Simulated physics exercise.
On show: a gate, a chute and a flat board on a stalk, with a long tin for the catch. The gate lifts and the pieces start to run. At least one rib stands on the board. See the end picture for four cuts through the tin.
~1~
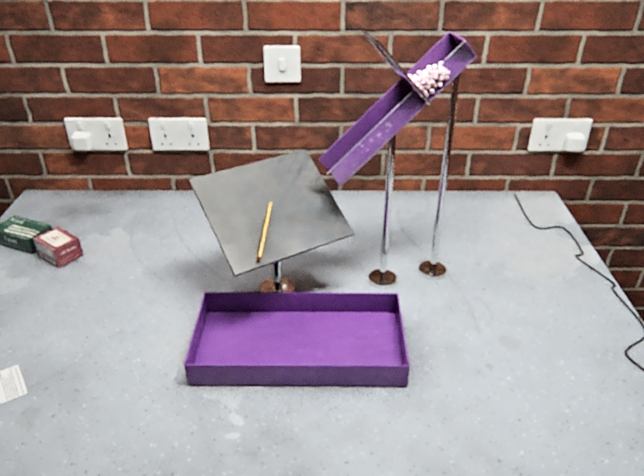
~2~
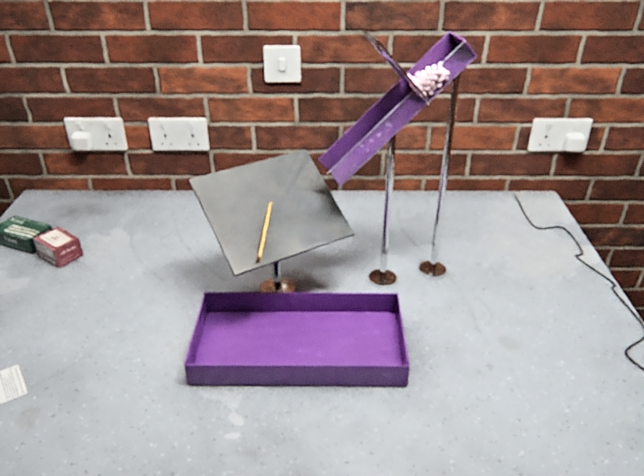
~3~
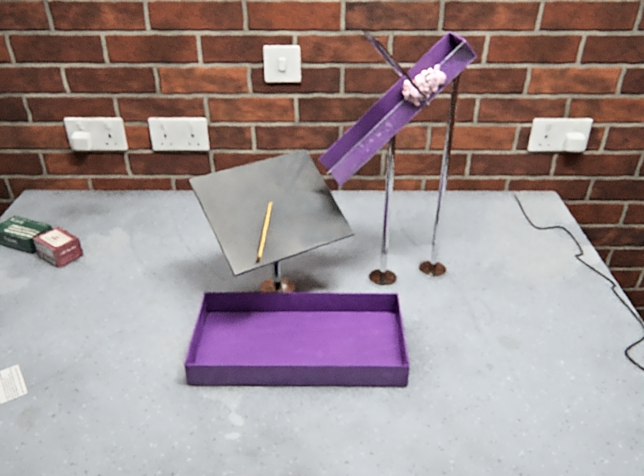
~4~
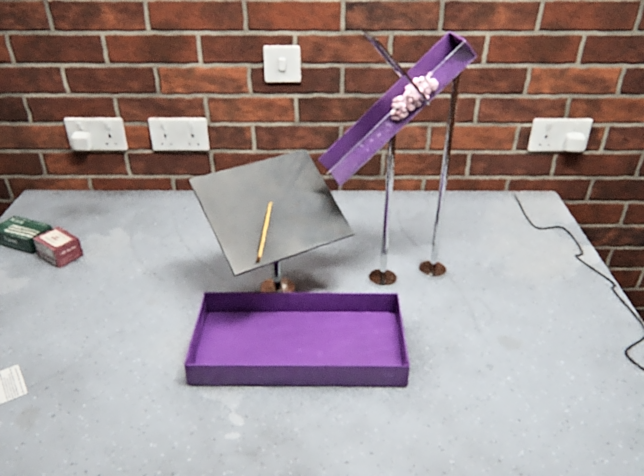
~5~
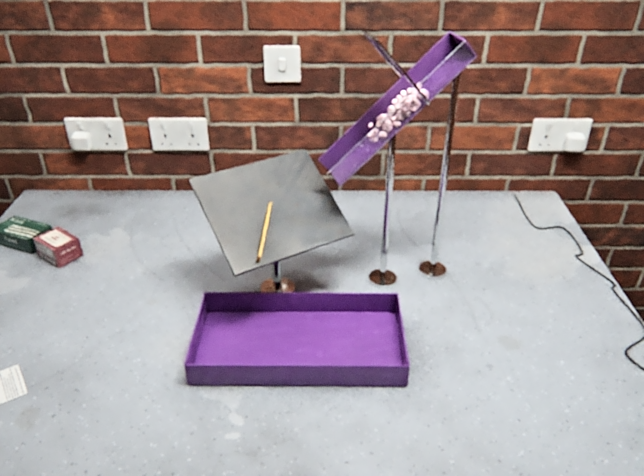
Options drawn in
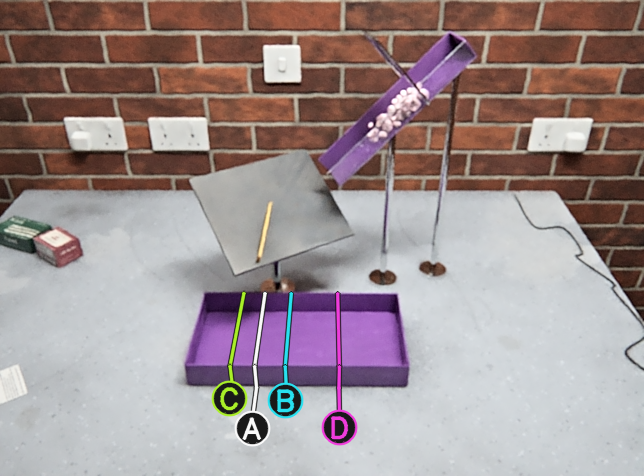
Pale pink pellets bunched near the top of a sloping purple chute slide down and leftward as the gate lifts, loosening into a longer cluster partway along it. The chute stands on thin metal rods at right, above a grey tabletop against a red brick wall, seen from the front and slightly above by a still camera. A tilted grey board bearing a yellow stick stands at centre-left, motionless behind an empty purple tray, with small green and red boxes at left.
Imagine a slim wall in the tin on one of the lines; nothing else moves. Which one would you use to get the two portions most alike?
The best line is B.
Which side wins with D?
The left side.
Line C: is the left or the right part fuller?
More lands on the right.
On the marked copy, line A crosses the front rim at (254, 365); line B crosses the front rim at (285, 365); line C crosses the front rim at (230, 365); line D crosses the front rim at (339, 365).
Choosing A, of what is caught, close to a quarter on the left of the divider, the bulk on the right.
Choosing B, of what is caught, close to two thirds on the left of the divider, close to a third on the right.
Choosing C, of what is caught, a small share on the left of the divider, all but a few on the right.
Choosing D, of what is caught, all but a few on the left of the divider, a small share on the right.
